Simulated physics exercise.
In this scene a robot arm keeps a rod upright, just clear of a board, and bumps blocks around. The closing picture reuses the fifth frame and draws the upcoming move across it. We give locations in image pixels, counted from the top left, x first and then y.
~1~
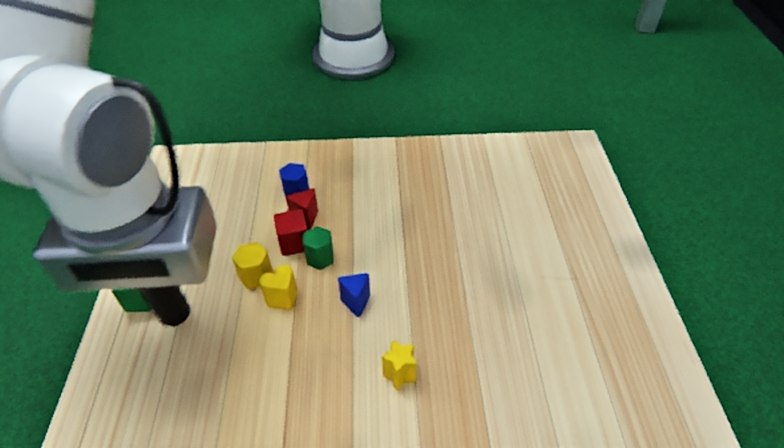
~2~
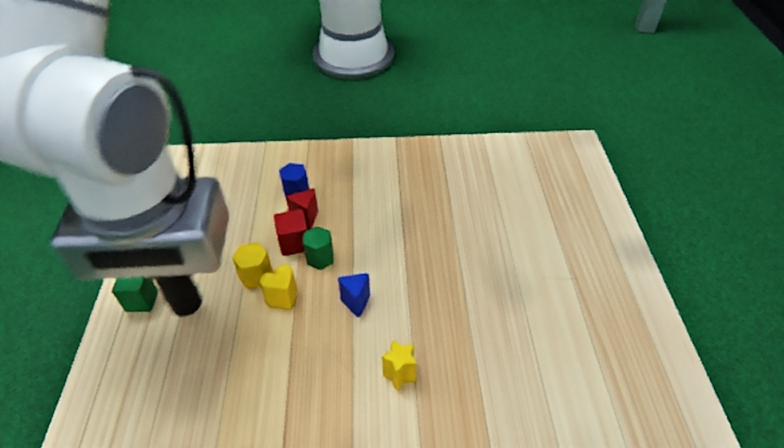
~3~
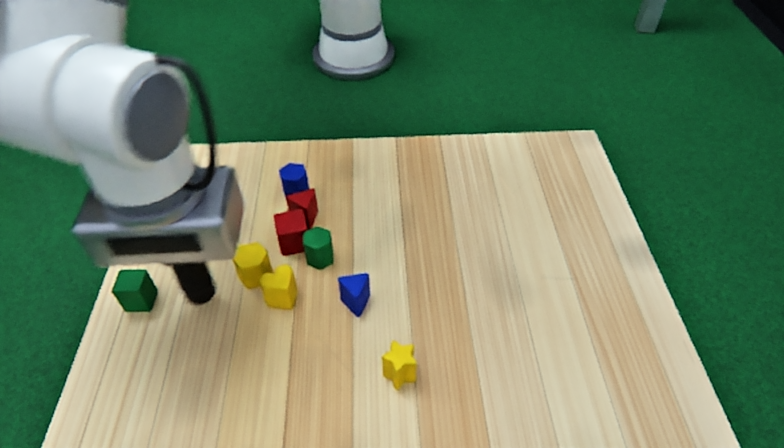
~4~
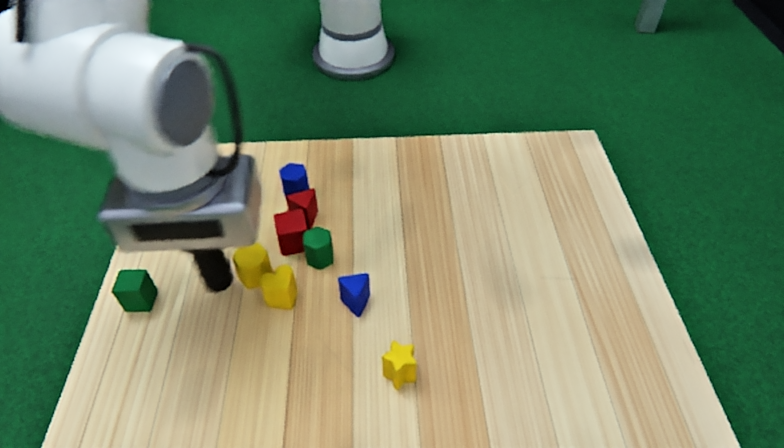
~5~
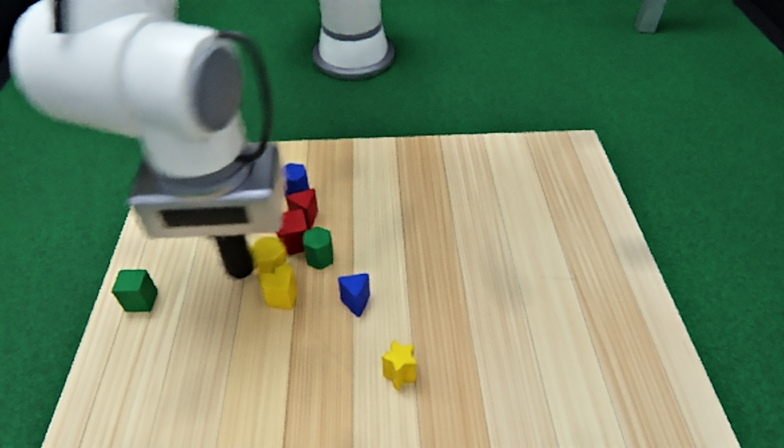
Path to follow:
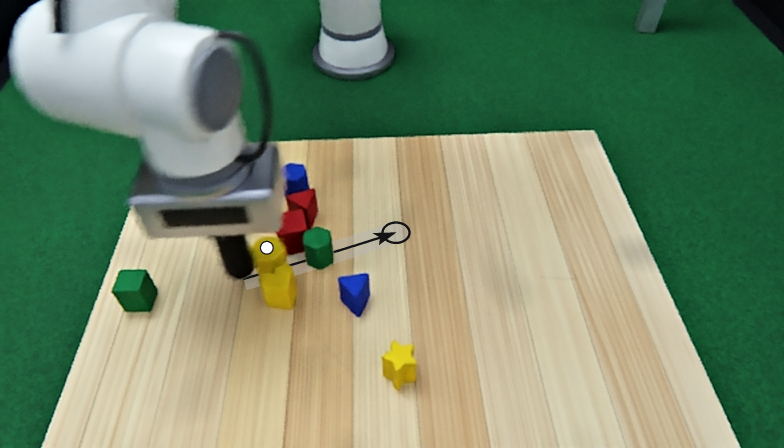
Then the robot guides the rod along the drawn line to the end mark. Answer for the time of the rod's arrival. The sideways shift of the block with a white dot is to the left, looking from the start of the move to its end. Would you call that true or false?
That is false.
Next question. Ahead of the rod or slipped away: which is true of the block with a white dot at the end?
I'd say it is still being pushed.
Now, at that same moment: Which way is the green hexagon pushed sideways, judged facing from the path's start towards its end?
Well, taking the path from its start to its end as straight ahead, the green hexagon moves to the right.
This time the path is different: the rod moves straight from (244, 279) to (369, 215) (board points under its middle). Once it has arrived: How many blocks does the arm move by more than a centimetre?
Count: 3 or more.
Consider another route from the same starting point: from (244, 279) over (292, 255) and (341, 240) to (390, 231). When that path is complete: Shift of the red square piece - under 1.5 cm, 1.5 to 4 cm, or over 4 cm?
The shift is above 4 cm.
Path on the board, straight from (244, 279) to (396, 233); the dot is on the yellow hexagon.
What follows on the original path. One third of the way, rod (296, 253); yellow hexagon (324, 236), turned 15° clockwise; red square piece (292, 218); green hexagon (352, 230).
Two thirds of the way, rod (347, 237); yellow hexagon (376, 223), turned 25° clockwise; red square piece (293, 218); green hexagon (404, 220).
At the end, rod (396, 222); yellow hexagon (426, 211), turned 40° clockwise; yellow heart in place; red square piece (293, 218); green hexagon (453, 215), turned 20° clockwise.
